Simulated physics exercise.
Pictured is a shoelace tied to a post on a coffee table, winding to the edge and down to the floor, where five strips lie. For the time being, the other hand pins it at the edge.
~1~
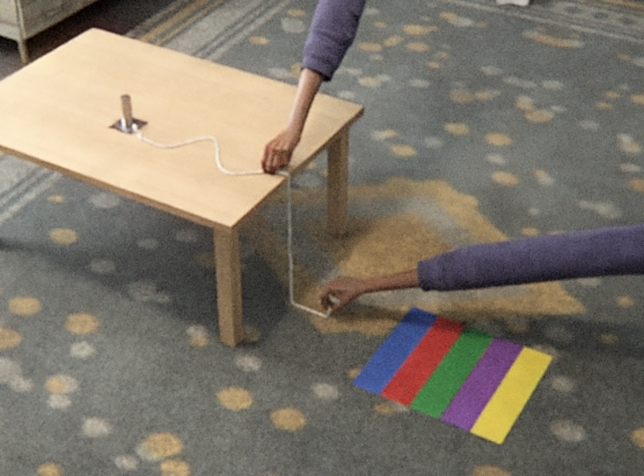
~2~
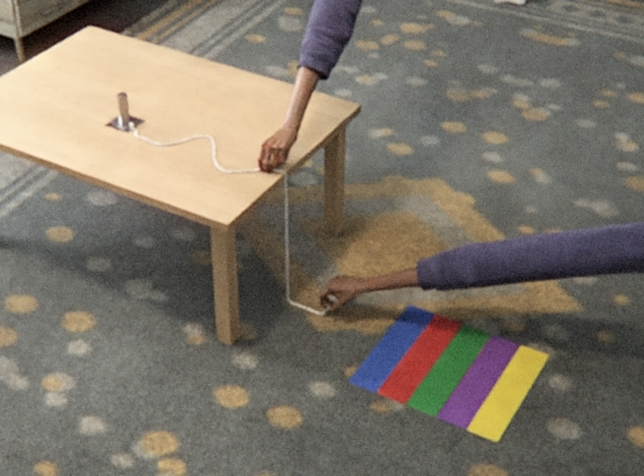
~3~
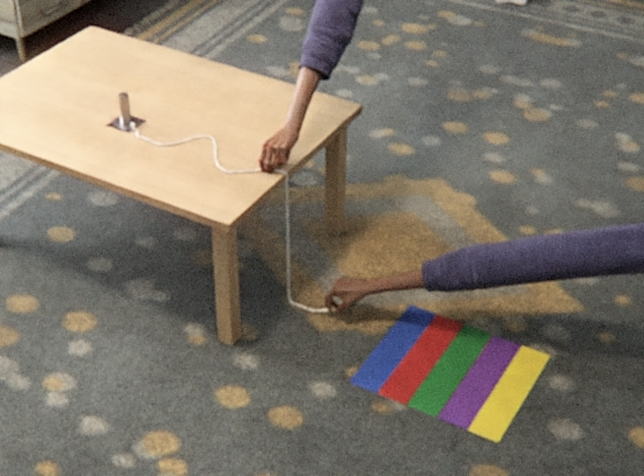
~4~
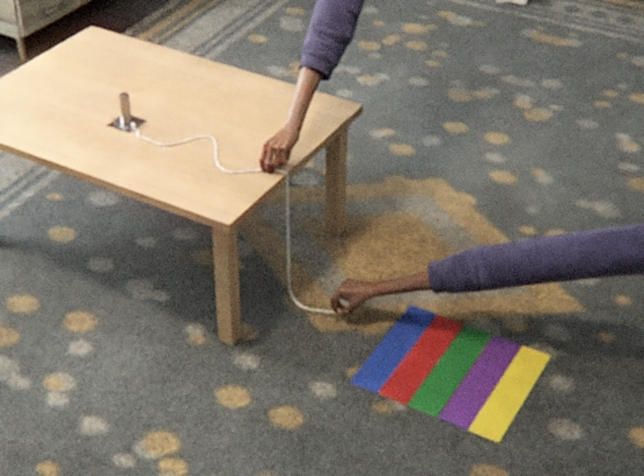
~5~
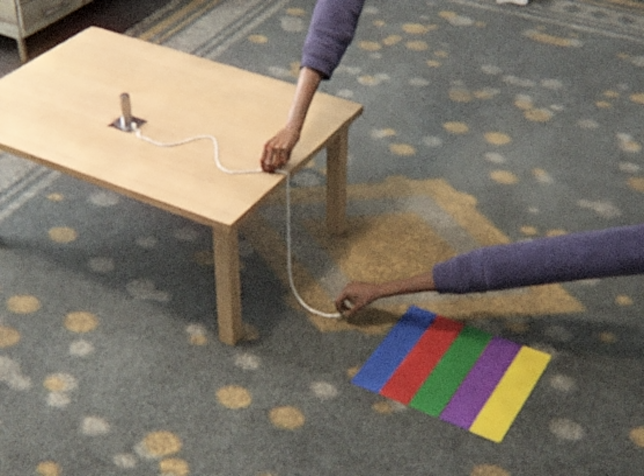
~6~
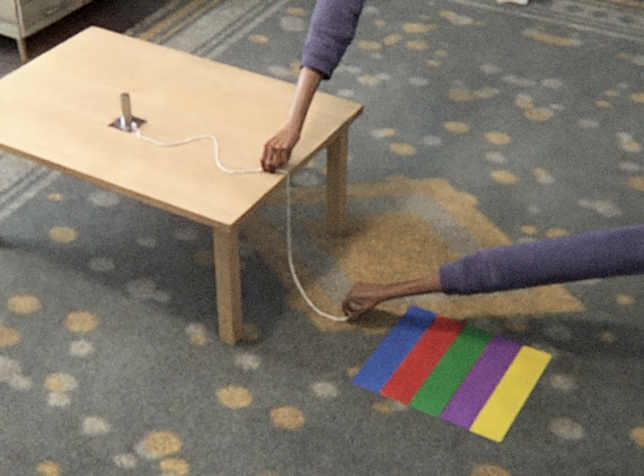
One hand pins a white cord at the table edge while another draws its end slightly right.
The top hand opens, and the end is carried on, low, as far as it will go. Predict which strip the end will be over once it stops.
I would say the purple strip.
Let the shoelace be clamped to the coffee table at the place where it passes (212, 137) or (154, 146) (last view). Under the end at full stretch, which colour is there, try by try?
One after the other: Green, then purple.
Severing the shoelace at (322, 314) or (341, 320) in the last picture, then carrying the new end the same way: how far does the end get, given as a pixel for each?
In order, about (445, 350) and about (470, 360).
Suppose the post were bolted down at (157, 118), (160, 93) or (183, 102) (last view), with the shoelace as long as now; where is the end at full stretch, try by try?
Around (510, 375), (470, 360) and (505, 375).
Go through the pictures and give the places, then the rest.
In the first frame, end (330, 308); blue (377, 374); red (405, 386); green (434, 397); purple (465, 409); yellow (496, 422).
In the second frame, end (328, 307); shoelace through (141, 137) (204, 136) (220, 169) (286, 178) (287, 239) (288, 291).
In the third frame, end (333, 309).
In the fourth frame, end (339, 311); shoelace through (143, 138) (205, 136) (221, 169) (287, 179) (288, 239) (291, 292).
In the fifth frame, end (344, 313).
In the sixth frame, end (350, 315); shoelace through (144, 138) (206, 136) (222, 169) (288, 179) (289, 239) (303, 293).
Soon after, end near (429, 345); over red.
Then, end near (467, 359); over green.
At full stretch, end near (490, 367); over purple. It gets as far as the purple strip.
